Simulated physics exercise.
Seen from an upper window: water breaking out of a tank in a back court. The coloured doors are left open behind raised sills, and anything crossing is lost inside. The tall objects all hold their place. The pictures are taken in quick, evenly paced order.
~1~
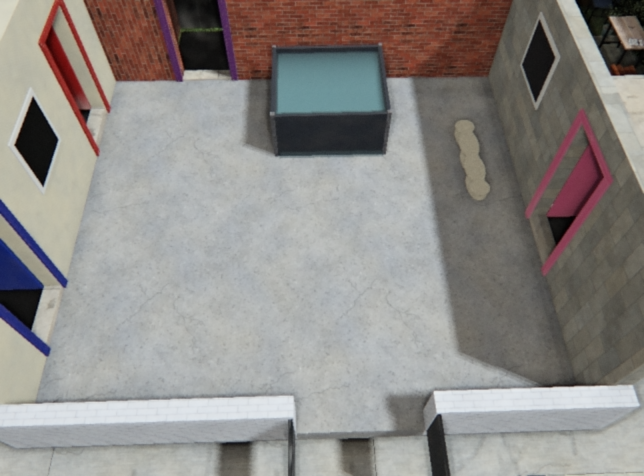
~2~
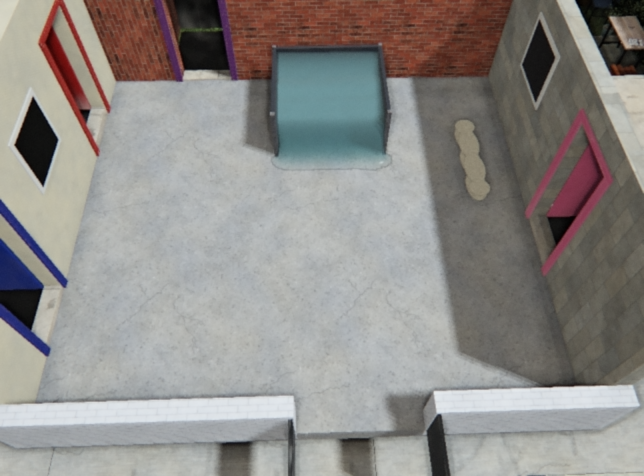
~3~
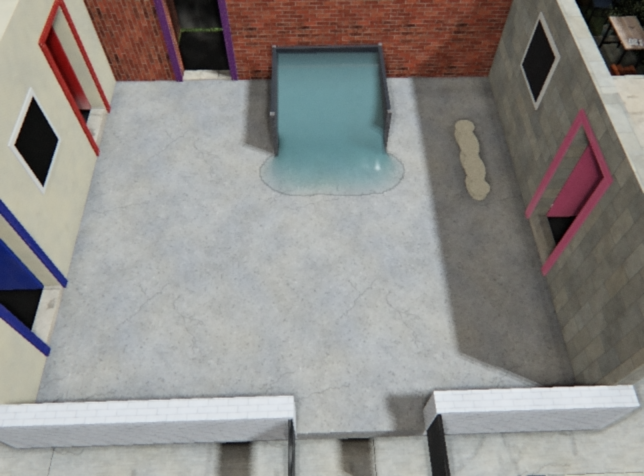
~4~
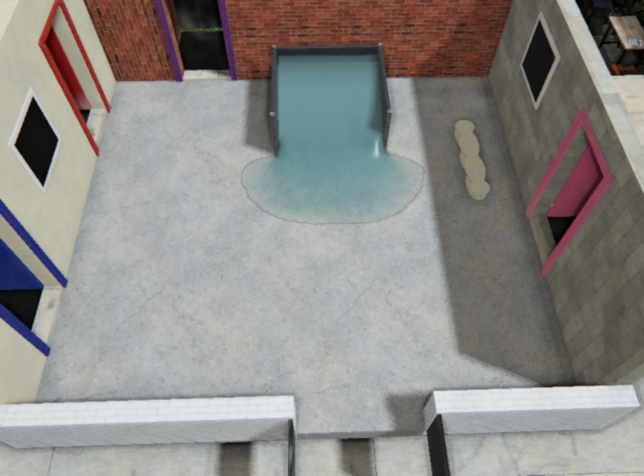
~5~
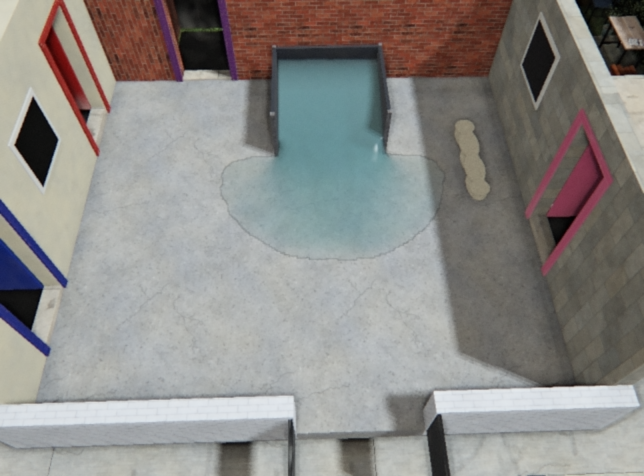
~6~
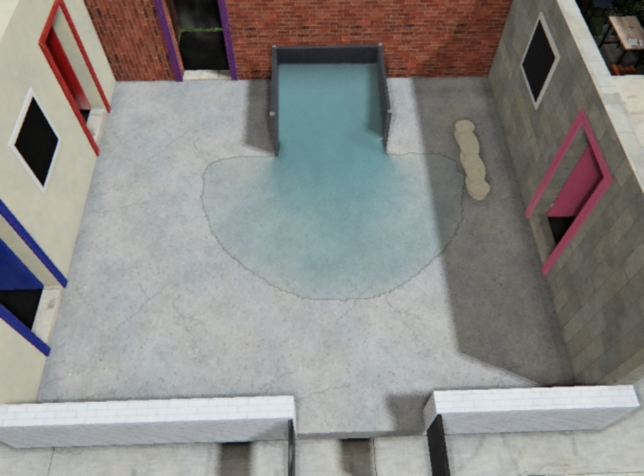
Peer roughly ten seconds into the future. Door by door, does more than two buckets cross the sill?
My prediction: Red door: Within the cap; purple door: Within the cap; pink door: Within the cap; blue door: Within the cap.
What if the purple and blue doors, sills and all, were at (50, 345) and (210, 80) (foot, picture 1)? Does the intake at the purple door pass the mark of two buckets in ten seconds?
I'd say the purple one tops it.
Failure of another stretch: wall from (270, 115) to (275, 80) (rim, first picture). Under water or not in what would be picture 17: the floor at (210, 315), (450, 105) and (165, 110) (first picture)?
Going in your order, I'd say still bare, then still bare, then drenched.
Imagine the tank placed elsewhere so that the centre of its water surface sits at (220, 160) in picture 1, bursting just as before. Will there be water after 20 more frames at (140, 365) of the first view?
Point status: Waterlogged.
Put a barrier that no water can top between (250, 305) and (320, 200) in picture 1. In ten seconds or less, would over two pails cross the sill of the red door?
Red falls short.
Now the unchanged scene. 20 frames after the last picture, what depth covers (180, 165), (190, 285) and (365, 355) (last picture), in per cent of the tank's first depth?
The three come to some 0, 2 and 4 per cent respectively.
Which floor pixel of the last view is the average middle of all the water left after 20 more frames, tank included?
Estimate: (328, 287).
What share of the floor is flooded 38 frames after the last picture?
Roughly 75 percent.
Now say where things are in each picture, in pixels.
In the first picture, still water in the water tank at (329, 82).
In the second picture, water pours out at (331, 138) and has run to (388, 157).
In the third picture, water pours out at (330, 142) and has run to (398, 173).
In the fourth picture, the front is at (412, 193), out from the gap at (330, 143).
In the fifth picture, water pours out at (330, 144) and has run to (384, 248).
In the sixth picture, water pours out at (330, 144) and has run to (372, 291).
A moment on, water covers 50 % of the floor; the red door not reached, the purple door not reached, the pink door wet at the sill, nothing in, the blue door not reached.
Next, water covers 55 % of the floor; the red door not reached, the purple door not reached, the pink door wet at the sill, nothing in, the blue door not reached.
Then, water covers 60 % of the floor; the red door not reached, the purple door not reached, the pink door wet at the sill, nothing in, the blue door wet at the sill, nothing in.
Later, water covers 75 % of the floor; the red door wet at the sill, nothing in, the purple door not reached, the pink door wet at the sill, nothing in, the blue door under two buckets in.
In the end, water covers 90 % of the floor; the red door wet at the sill, nothing in, the purple door wet at the sill, nothing in, the pink door wet at the sill, nothing in, the blue door under two buckets in.
